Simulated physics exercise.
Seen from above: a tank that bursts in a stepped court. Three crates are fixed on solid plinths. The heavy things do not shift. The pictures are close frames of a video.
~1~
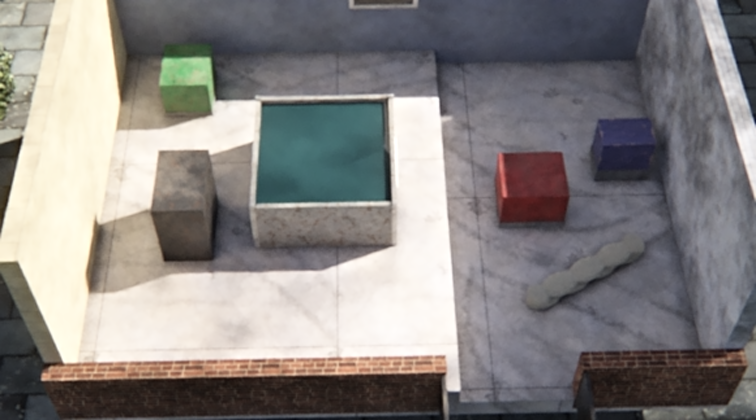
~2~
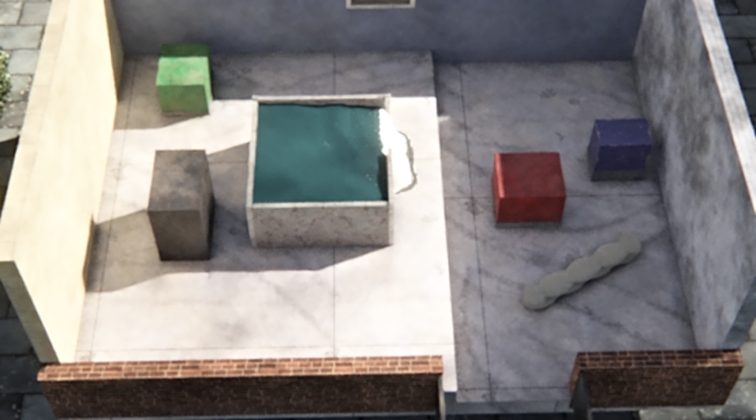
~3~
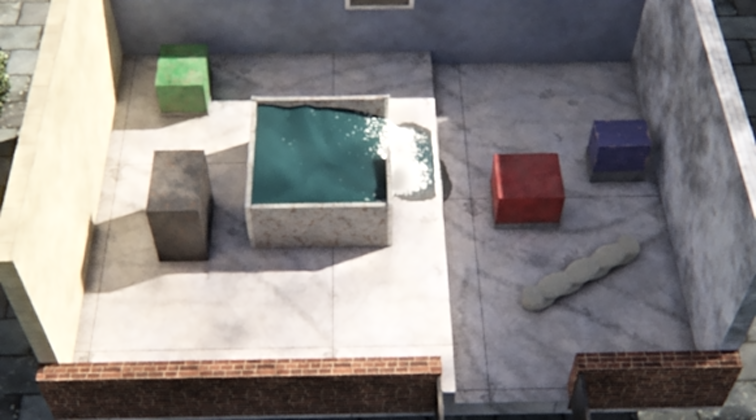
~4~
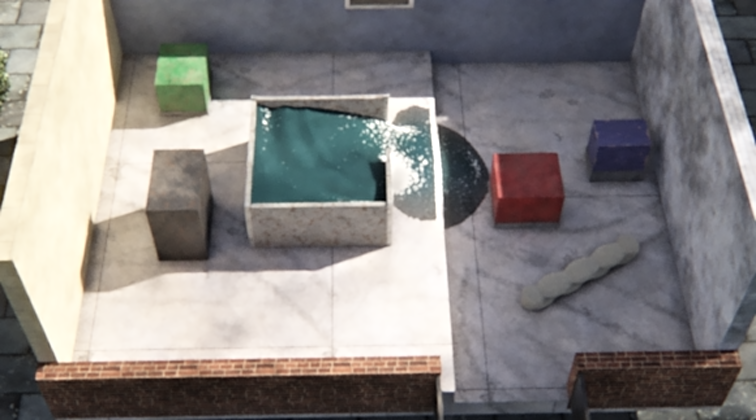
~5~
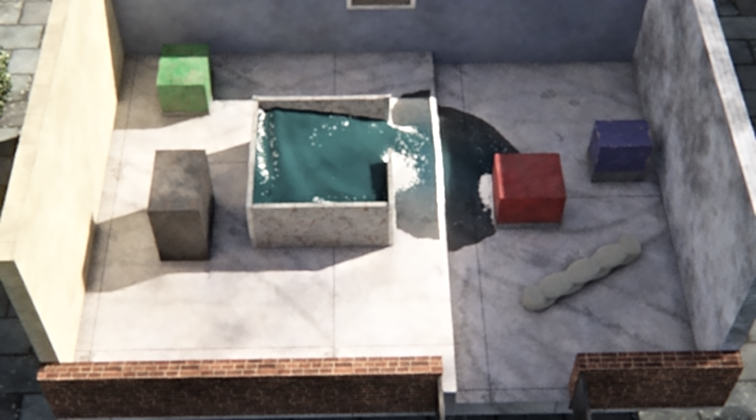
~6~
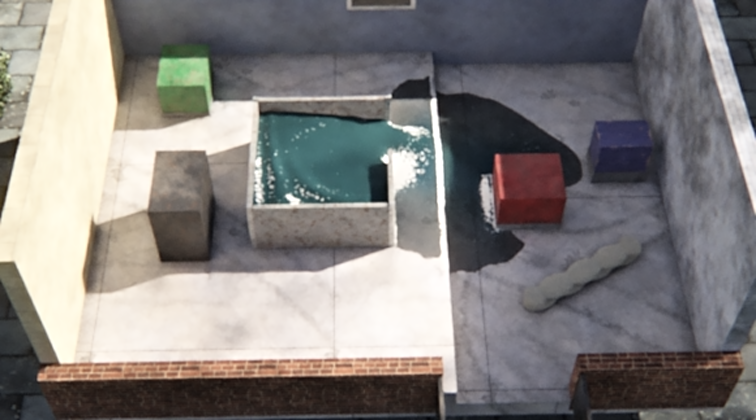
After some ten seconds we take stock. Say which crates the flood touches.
In the end: The green crate stays dry; the blue crate gets wet; the red crate gets wet.
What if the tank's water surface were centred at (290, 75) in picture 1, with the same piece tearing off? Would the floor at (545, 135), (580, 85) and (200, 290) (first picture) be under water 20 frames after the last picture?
One after the other: Flooded, covered, dry.
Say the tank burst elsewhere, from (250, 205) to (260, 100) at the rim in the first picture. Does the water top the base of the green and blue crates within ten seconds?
The green one takes water, the blue one escapes it.
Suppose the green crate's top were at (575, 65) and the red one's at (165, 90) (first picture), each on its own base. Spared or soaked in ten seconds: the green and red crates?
One by one: Green is topped; red keeps dry.
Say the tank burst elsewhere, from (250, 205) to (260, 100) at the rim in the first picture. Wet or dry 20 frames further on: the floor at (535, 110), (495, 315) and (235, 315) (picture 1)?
As listed: Free of water, awash, flooded.
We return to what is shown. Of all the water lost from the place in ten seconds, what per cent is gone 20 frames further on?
Close to 25 %.
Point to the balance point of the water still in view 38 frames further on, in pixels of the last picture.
Close to (486, 177).
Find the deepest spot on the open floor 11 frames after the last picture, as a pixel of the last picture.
Close to (629, 62).
A moment on, water covers 25 % of the floor; the green crate not reached, the blue crate water round its plinth, the red crate water round its plinth.
Next, water covers 35 % of the floor; the green crate not reached, the blue crate water round its plinth, the red crate water round its plinth.
Then, water covers 40 % of the floor; the green crate not reached, the blue crate water round its plinth, the red crate water round its plinth.
Later, water covers 45 % of the floor; the green crate not reached, the blue crate water round its plinth, the red crate water round its plinth.
In the end, water covers 45 % of the floor; the green crate stayed above the water, the blue crate was topped, the red crate was topped.
